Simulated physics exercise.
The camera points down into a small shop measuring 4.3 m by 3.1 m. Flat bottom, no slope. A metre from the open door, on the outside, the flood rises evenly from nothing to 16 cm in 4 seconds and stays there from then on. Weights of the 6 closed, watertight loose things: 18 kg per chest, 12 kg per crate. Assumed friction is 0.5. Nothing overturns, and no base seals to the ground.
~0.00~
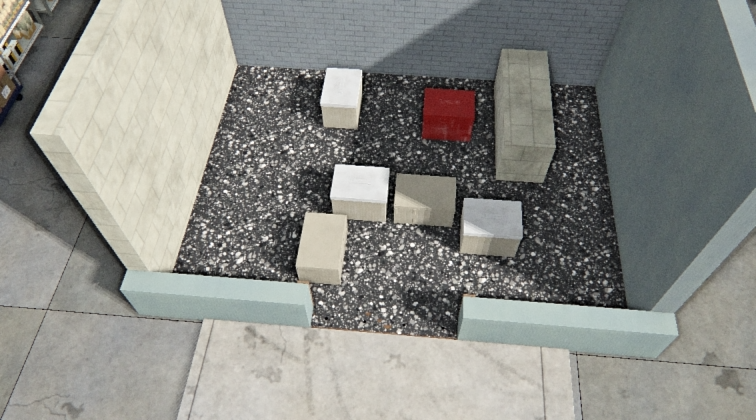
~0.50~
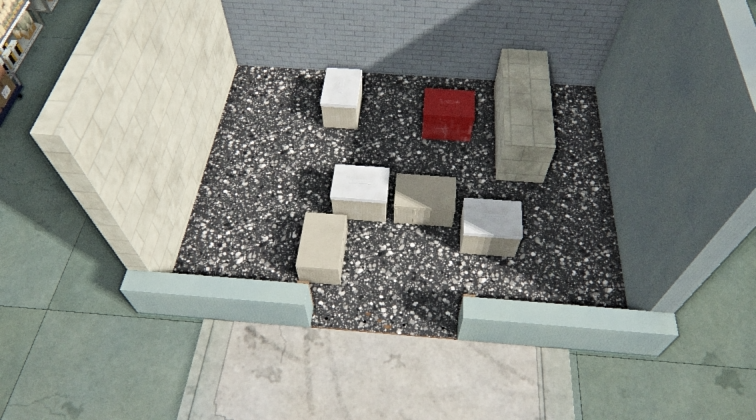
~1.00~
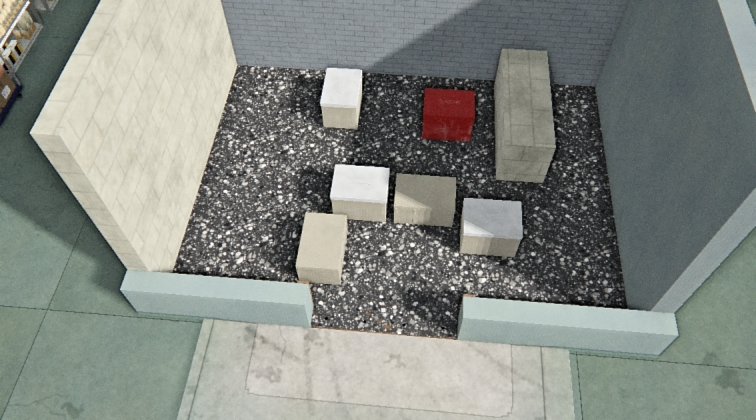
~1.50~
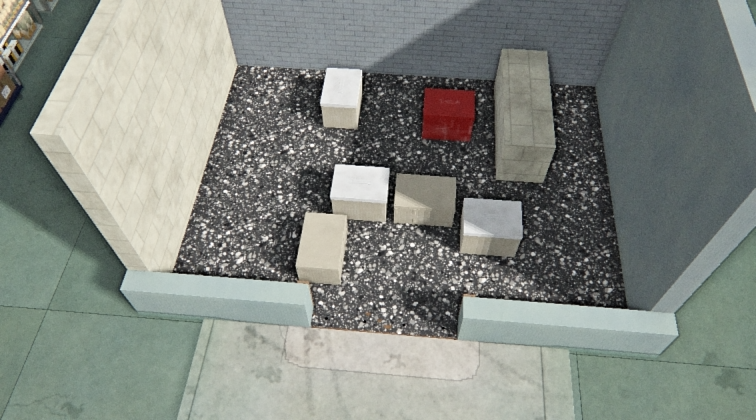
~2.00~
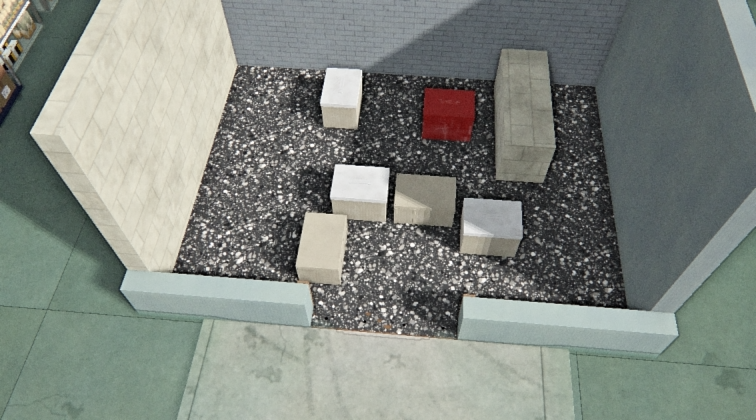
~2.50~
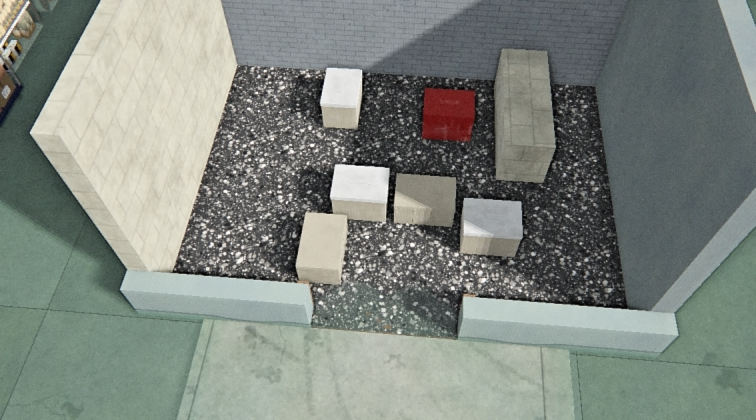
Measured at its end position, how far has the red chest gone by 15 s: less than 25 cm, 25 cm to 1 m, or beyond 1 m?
It should cover a long stretch.
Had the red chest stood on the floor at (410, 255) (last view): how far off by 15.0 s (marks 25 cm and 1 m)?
Result: It drifts a great deal.
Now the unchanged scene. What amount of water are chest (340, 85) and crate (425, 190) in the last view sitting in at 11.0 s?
Depths: Near 10 cm, then near 11 cm.
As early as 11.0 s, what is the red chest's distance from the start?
Shift by then: About 100 cm.
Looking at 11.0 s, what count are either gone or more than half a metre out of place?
I count 4.
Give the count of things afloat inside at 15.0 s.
The count is 5.
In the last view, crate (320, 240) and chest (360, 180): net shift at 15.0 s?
Respectively 120 and 140 cm.
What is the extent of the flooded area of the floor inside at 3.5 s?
I'd estimate close to 1.0 m2.
After 3.5 s the red chest is near (450, 103), 0.0 m from its start, aground; 0 afloat.
After 6.8 s the red chest is near (450, 92), 0.2 m from its start, aground; 1 afloat.
After 11.0 s the red chest is near (377, 58), 1.0 m from its start, afloat; 5 afloat.
After 15.0 s the red chest is near (259, 75), 2.1 m from its start, afloat; 5 afloat.
